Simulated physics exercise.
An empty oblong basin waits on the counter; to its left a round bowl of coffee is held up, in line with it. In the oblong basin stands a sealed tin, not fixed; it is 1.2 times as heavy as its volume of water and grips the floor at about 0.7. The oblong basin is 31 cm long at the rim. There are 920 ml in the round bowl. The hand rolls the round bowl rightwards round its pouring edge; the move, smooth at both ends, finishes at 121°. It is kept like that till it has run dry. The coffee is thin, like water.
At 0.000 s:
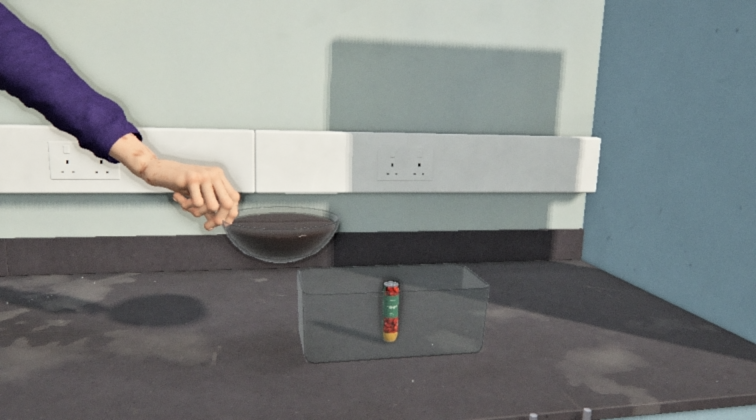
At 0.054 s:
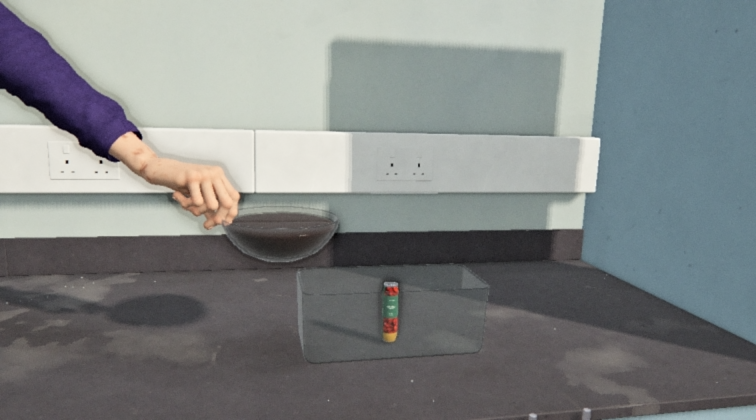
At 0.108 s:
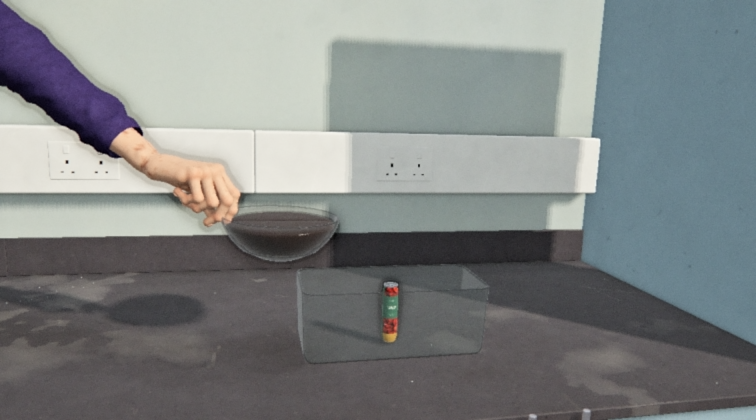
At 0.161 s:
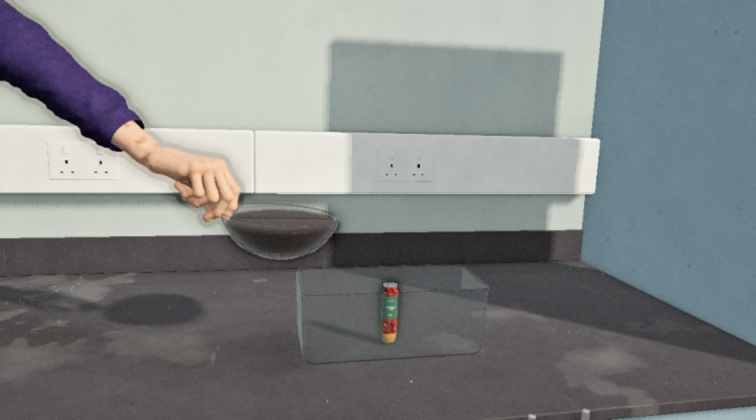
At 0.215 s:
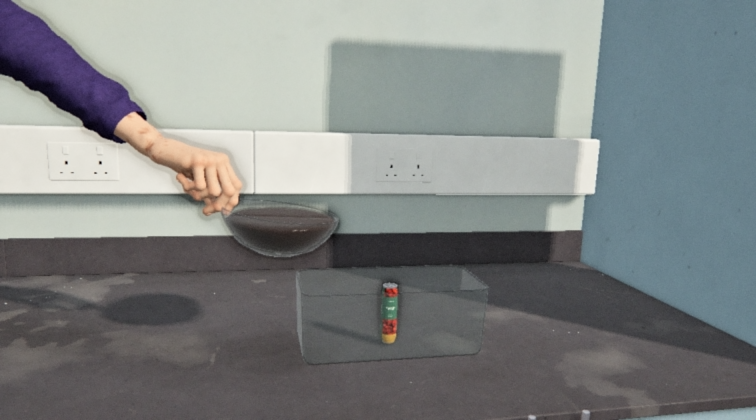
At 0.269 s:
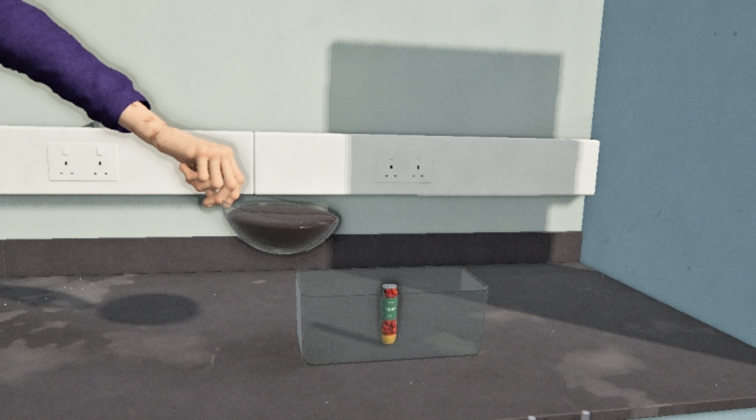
A hand and forearm in a purple sleeve reach in from the upper left, seen from the front and slightly above a dark grey counter against a pale green wall with white sockets and a blue wall at right. The hand holds a clear round bowl of dark brown liquid, left of a clear oblong basin with a red, green and yellow tin. The hand slowly tilts the bowl slightly rightwards while the camera stays still.
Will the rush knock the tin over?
It stays up.
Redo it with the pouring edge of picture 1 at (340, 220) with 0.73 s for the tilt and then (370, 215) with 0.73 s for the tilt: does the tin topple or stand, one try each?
First it stays up; then it topples.
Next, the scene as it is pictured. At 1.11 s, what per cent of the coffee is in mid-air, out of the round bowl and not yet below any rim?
About 1 per cent.
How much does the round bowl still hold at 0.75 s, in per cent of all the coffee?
Near 24 in a hundred.
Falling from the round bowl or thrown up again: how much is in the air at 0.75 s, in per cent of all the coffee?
Near 44 in a hundred.
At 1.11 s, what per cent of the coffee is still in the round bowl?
About 0 per cent.
After 0.75 s the tilt is 69° and 24 per cent is still to pour; the tin stands where it began.
After 1.11 s the tilt is 110° and 0 per cent is still to pour; the tin stands where it began.
After 1.48 s the tilt is 121° and 0 per cent is still to pour; the tin stands where it began.
After 1.88 s the tilt is 121° and 0 per cent is still to pour; the tin stands where it began.
In the end the tin stands where it began.
